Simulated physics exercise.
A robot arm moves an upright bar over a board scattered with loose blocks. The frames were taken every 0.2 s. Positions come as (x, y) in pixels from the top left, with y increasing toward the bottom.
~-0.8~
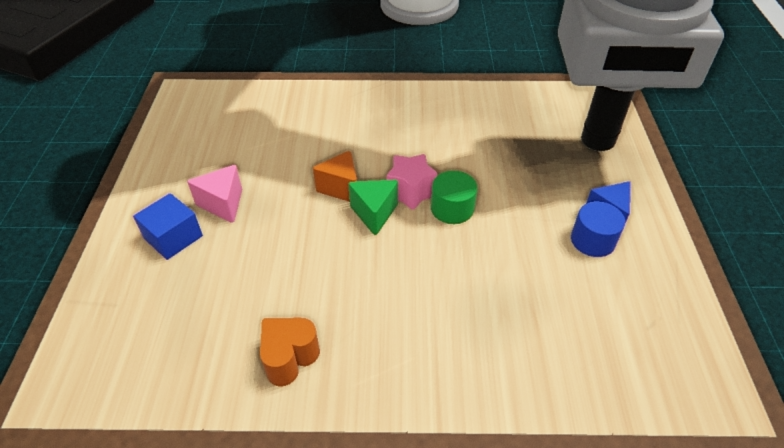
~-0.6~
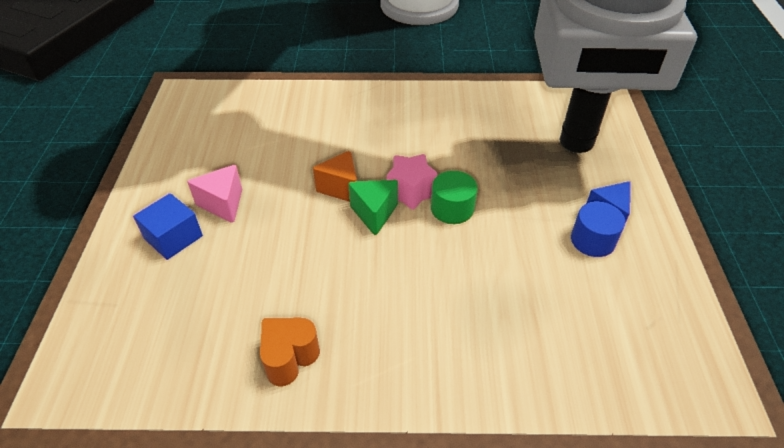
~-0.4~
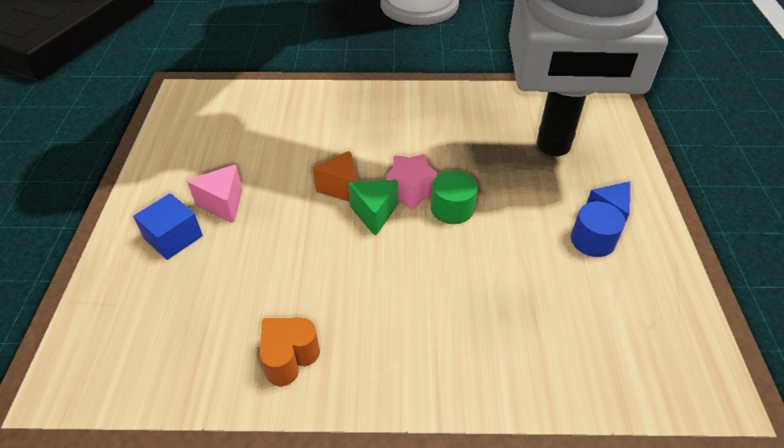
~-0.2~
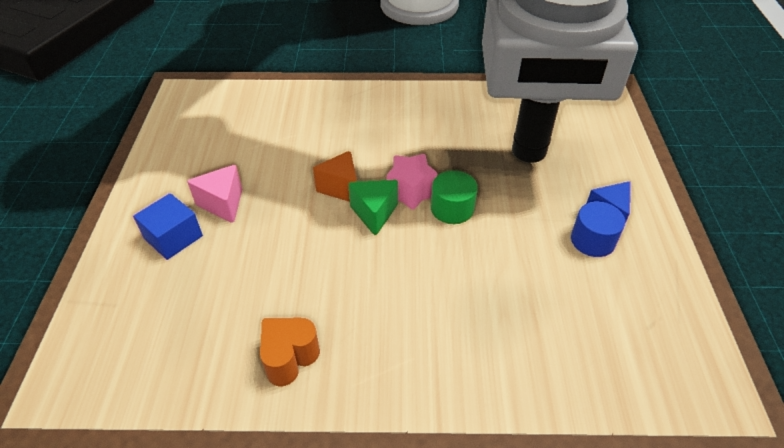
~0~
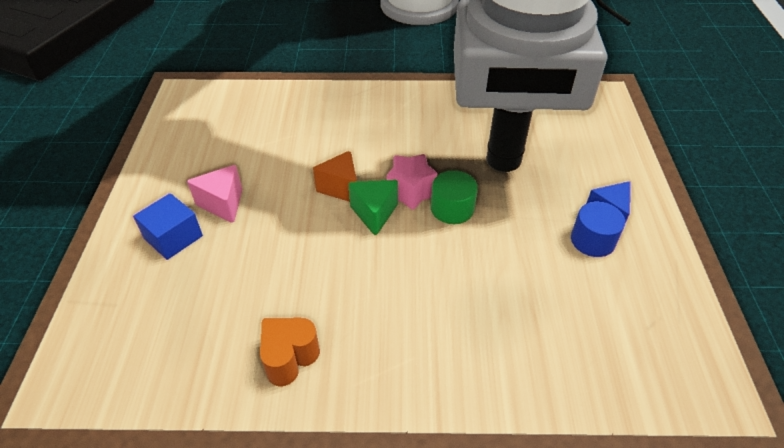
Robot arm moving an upright black bar steadily left and slightly nearer above a wooden board of scattered, motionless coloured blocks.
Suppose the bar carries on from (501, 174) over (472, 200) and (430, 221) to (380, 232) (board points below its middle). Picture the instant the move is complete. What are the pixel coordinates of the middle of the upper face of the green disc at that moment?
Its top middle will sit at (354, 237).
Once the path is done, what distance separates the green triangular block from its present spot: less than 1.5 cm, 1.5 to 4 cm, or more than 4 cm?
It shifts by 1.5 to 4 cm.
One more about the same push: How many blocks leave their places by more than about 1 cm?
This push will displace two blocks.
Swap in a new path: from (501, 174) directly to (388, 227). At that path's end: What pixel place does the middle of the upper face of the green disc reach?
Its top face will be centred at roughly (409, 233).
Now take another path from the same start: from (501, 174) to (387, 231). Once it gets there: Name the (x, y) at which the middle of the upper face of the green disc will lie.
I predict (399, 240).
On the path given first. One third of the way, bar at (473, 188); green disc at (441, 193).
Two thirds of the way, bar at (430, 209); green triangular block at (370, 192), turned 10° clockwise; green disc at (395, 215).
At the end, bar at (379, 220); green triangular block at (354, 191), turned 25° clockwise; pink star not moved; green disc at (354, 237).
